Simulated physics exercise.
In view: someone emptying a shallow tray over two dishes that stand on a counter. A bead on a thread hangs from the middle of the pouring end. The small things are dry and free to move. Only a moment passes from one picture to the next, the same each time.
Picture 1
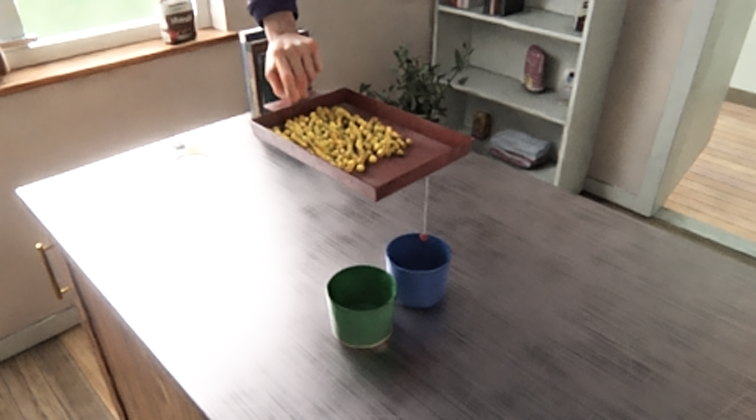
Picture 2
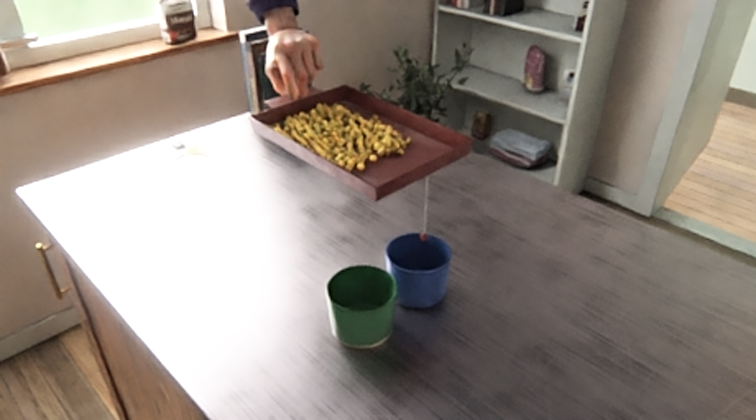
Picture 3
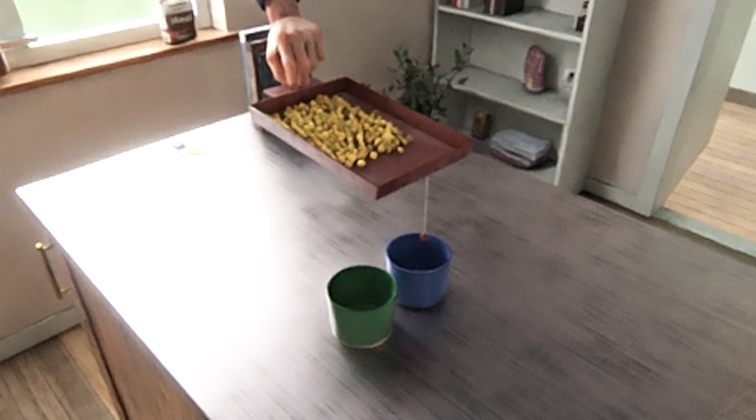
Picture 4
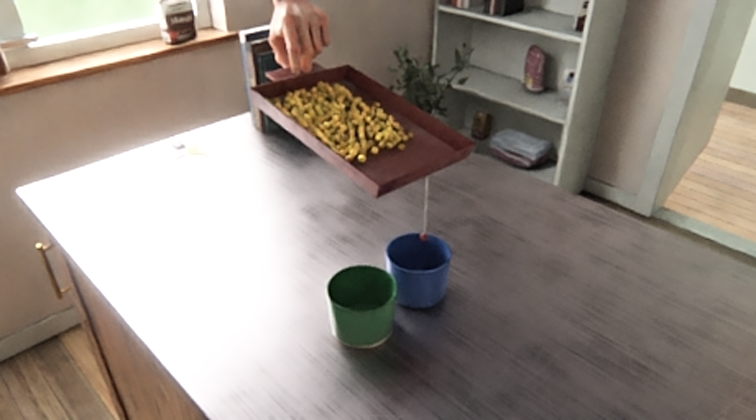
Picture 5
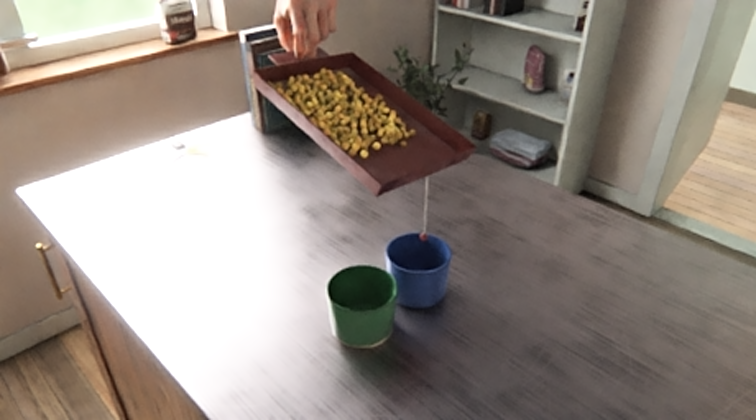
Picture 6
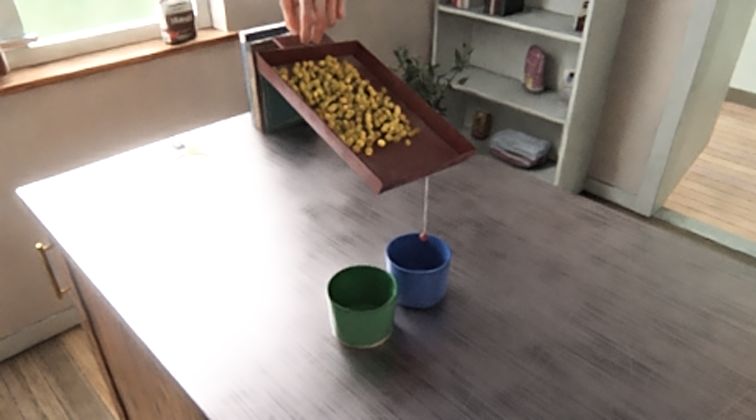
A reddish-brown tray heaped with small yellow puffed pieces is held by a hand above a dark grey counter, seen from above in a bright room. Below are a green dish at left and a blue one at right, a bead hanging on a thread above, with a window and pale shelves behind. The hand gradually lifts the far end, tilting the tray steeper toward its right corner, while the camera stays still.
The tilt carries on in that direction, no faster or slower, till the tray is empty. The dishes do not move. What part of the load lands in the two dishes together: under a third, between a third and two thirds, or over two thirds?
The two hold less than a third of the load.
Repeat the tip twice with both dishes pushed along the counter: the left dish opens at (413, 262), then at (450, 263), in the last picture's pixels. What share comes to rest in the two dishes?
In turn 60 and 70 in a hundred.
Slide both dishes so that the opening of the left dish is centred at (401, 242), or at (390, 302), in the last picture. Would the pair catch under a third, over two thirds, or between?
At the first place under a third, at the second under a third.
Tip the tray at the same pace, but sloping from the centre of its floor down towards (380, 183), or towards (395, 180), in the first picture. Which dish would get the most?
The first try: The left dish. The second: The left-hand dish.
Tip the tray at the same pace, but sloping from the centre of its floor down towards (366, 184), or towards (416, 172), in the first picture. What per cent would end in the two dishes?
First some 60, then 10 per cent.
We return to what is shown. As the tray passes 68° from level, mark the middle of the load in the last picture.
Near (451, 159).
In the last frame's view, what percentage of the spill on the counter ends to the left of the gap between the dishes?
Roughly 0 in a hundred.
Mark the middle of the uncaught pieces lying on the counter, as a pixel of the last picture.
At about (493, 277).
Just after the last frame, tray tipped steeply; the larger part on the tray; just a few outside both; about a tenth in the air.
A moment on, tray tipped past a quarter turn; roughly a third on the tray; just a few in the right dish; roughly half outside both; about a tenth in the air.
Further on, tray tipped past a quarter turn; just a few in the right dish; almost all outside both.
When it is over, tray tipped past a quarter turn; not one in the left dish; just a few in the right dish; almost all outside both.
